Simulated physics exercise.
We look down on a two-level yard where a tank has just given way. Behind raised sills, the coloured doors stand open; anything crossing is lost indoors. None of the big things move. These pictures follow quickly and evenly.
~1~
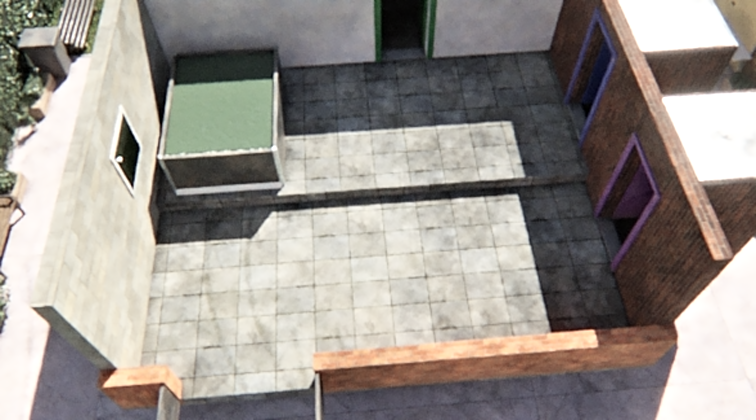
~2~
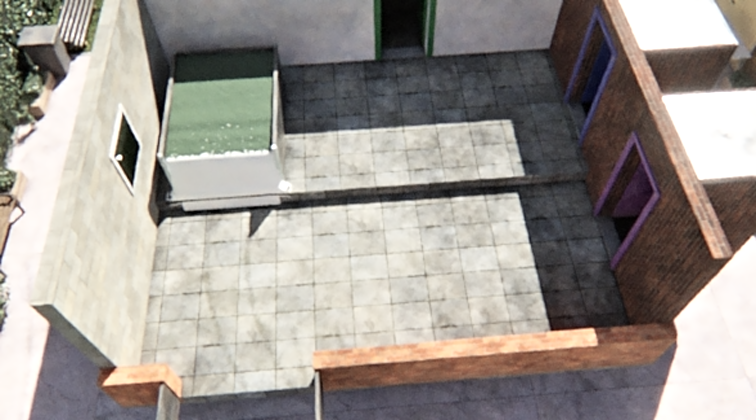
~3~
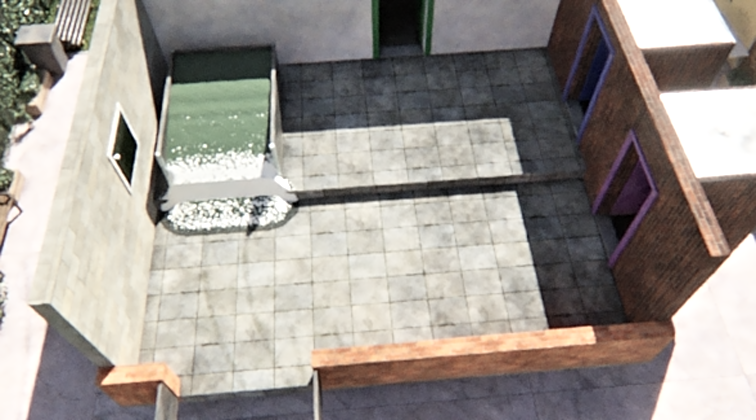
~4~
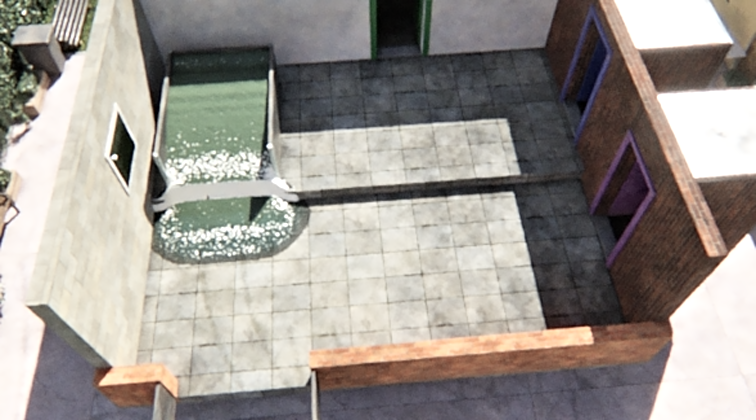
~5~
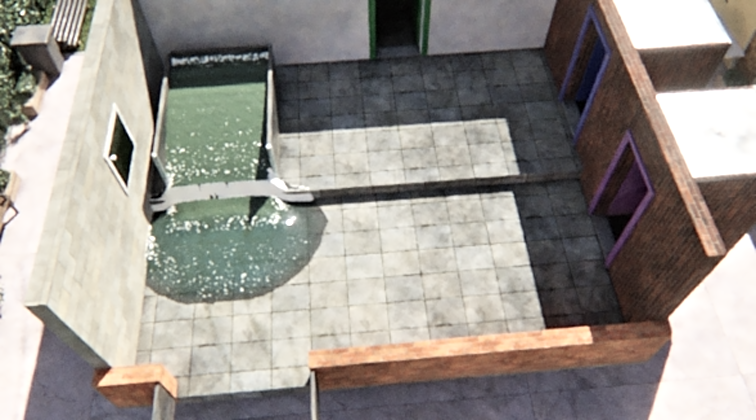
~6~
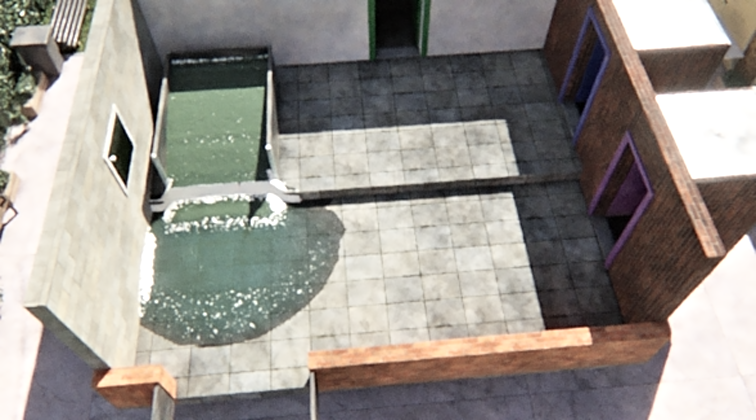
Green water pours from the open tank and spreads in a widening pool across the tiled yard.
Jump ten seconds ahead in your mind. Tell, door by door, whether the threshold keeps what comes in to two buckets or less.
The blue door is going to stay within two buckets; the green door is going to stay within two buckets; the purple door is going to be swamped.
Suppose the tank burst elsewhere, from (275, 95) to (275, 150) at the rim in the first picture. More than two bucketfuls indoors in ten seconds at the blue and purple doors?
As it turns out, the blue one rises above while the purple one rises above.
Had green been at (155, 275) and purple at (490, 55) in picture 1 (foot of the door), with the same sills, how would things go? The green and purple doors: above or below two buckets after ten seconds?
Green: Exceeds the limit; purple: Falls short.
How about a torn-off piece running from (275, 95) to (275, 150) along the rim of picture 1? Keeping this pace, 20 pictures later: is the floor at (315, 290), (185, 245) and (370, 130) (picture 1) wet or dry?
Going through them, the first would be still bare, the next still bare and the last submerged.
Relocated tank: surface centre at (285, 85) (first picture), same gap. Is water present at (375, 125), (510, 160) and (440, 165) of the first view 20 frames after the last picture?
I'd call them still dry, still dry and still dry, in the order asked.
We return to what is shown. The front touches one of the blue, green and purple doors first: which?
Going by the pictures, it would be the one in purple.
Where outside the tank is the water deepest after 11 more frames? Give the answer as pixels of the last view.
Look close to (145, 384).
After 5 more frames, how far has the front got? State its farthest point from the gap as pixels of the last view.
Approximate pixel: (402, 362).
A moment on, water covers 30 % of the floor; the blue door not reached, the green door not reached, the purple door not reached.
Next, water covers 35 % of the floor; the blue door not reached, the green door not reached, the purple door not reached.
Then, water covers 40 % of the floor; the blue door not reached, the green door not reached, the purple door not reached.
Later, water covers 50 % of the floor; the blue door not reached, the green door not reached, the purple door over two buckets in.
In the end, water covers 55 % of the floor; the blue door not reached, the green door not reached, the purple door over two buckets in.
